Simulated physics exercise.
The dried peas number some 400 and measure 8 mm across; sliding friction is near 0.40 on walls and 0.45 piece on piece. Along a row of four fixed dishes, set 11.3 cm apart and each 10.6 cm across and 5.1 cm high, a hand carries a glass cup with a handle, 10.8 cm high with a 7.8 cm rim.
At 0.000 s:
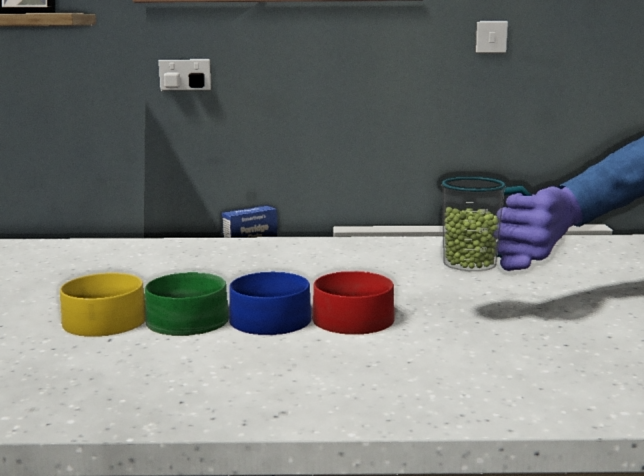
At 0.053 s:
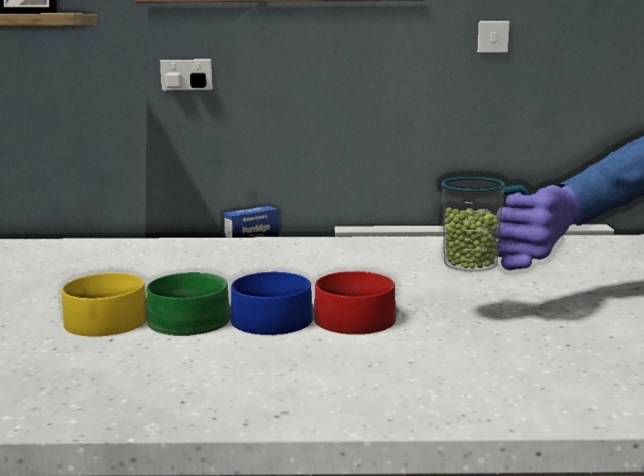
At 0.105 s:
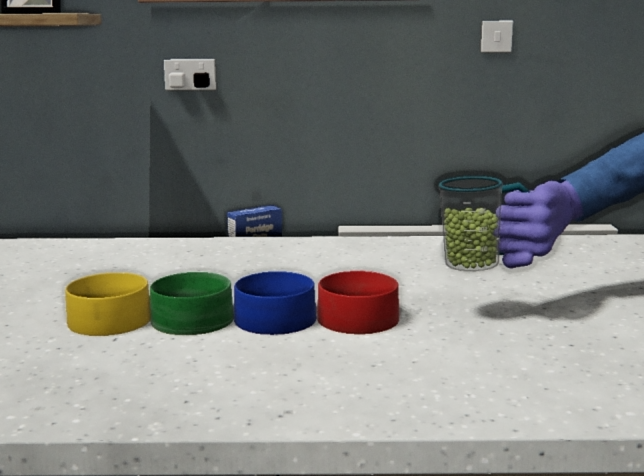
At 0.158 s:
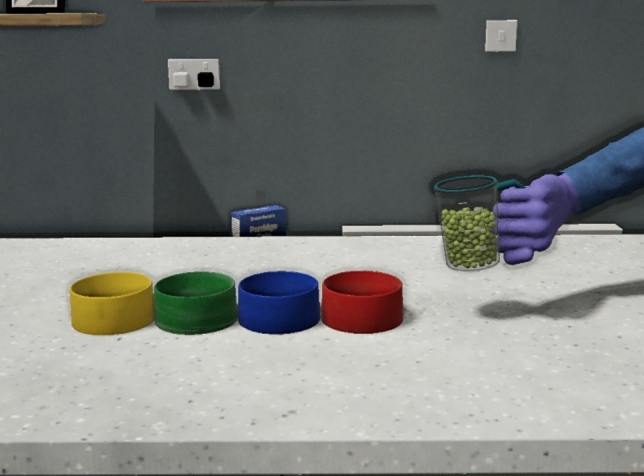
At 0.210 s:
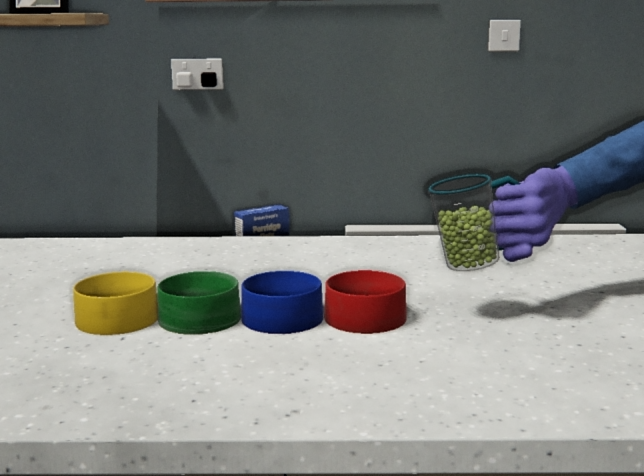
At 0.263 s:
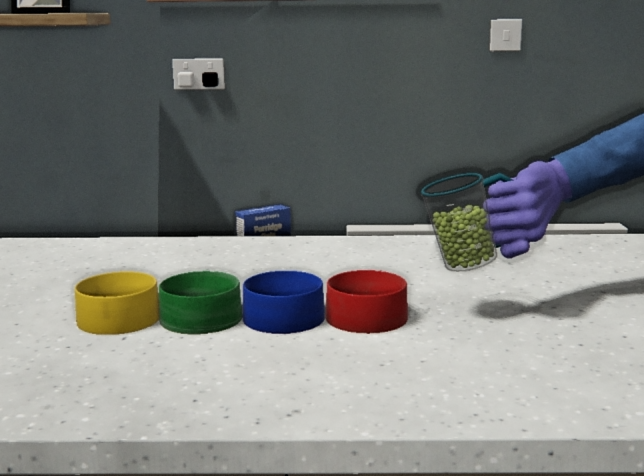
Purple-gloved hand holding a clear cup of green peas, tilting it gradually left beside four coloured dishes on a pale speckled counter.
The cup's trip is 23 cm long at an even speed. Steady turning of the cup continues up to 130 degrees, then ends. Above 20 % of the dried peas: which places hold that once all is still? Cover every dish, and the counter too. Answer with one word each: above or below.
Red below, blue above, green below, yellow below, counter below.
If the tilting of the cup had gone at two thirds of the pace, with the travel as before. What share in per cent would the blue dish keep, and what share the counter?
Shares: Blue dish 100, counter 0.
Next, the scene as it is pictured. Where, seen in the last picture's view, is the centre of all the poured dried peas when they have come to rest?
Centre at rest, approx.: (277, 302) px.
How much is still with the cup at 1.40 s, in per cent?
Load share: Near 90 percent.
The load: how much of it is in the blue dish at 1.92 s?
So far, roughly 95 per cent.
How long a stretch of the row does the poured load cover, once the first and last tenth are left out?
I'd estimate close to 6 cm.
Then, at 0.94 s, tilt 69 degrees; cup holds 100 %.
After 1.40 s, tilt 105 degrees; cup holds 90 %, blue 10 %.
After 1.92 s, tilt 130 degrees; cup holds 0 %, blue 95 %.
At rest (2.3 s), red 0 %, blue 95 %, green 0 %, yellow 0 %, counter 0 %.
